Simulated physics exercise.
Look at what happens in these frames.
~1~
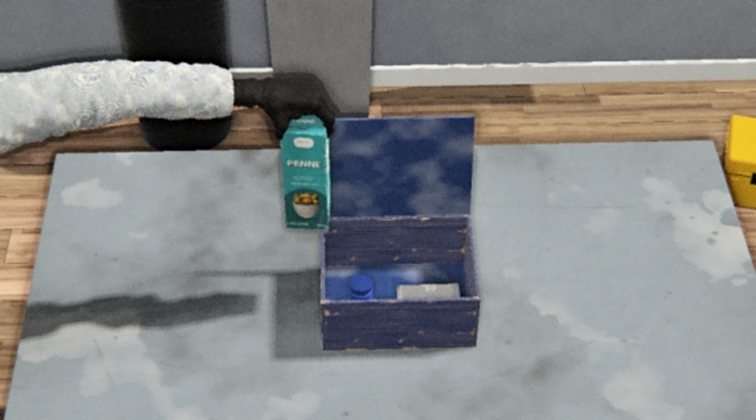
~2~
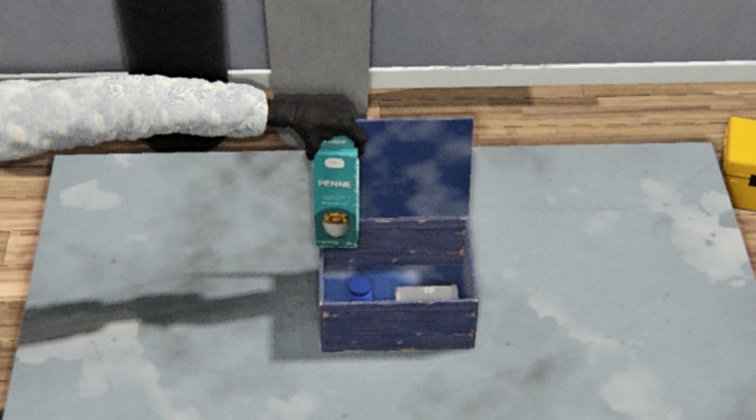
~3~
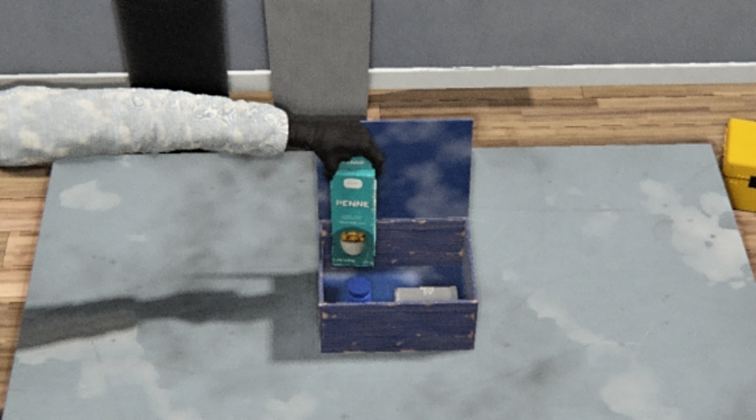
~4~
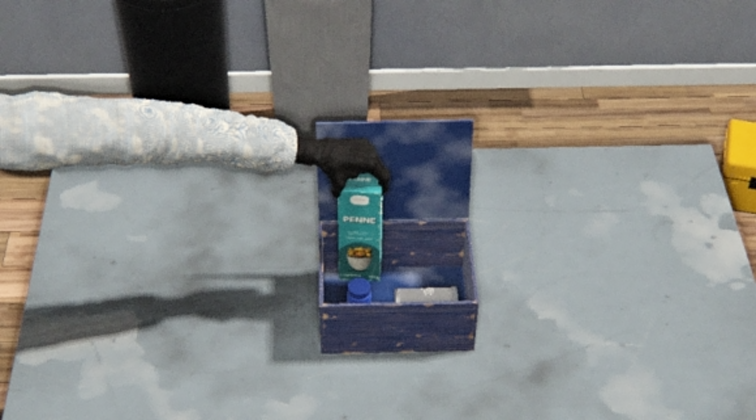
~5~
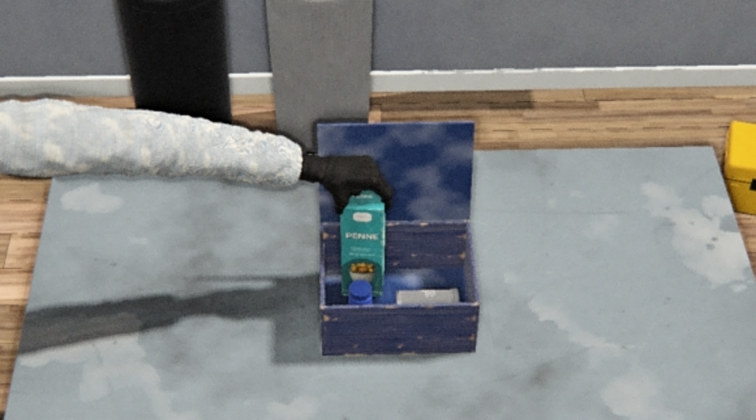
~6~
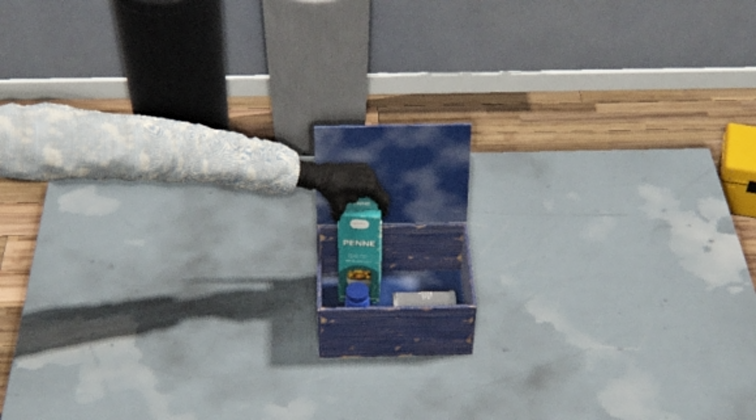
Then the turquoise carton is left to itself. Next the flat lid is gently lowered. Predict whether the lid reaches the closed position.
It does not reach it.
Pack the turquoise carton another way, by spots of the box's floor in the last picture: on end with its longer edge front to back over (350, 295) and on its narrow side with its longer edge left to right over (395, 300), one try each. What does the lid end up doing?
Packed the first way the lid is left gaping; packed the second way it lowers fully.
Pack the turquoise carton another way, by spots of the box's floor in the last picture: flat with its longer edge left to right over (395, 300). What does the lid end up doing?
With this placement the lid lies closed.
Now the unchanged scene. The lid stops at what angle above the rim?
Angle: About 20°.
Then, 1.10 s on from there, lid starting down.
Then, 1.60 s on from there, lid 59° above the rim; turquoise carton turned 9° from how it was put near (360, 258).
Then, 1.80 s on from there, lid 40° above the rim; turquoise carton turned 24° from how it was put near (358, 270); blue shaker turned 4° from how it was put.
Then, 1.90 s on from there, lid 29° above the rim; turquoise carton turned 36° from how it was put near (358, 282); blue shaker turned 21° from how it was put.
In the end, lid 21° above the rim; toppled in the box, turquoise carton; left askew, blue shaker; grey tin unmoved. At the end, from the last picture's camera, turquoise carton near (358, 278).
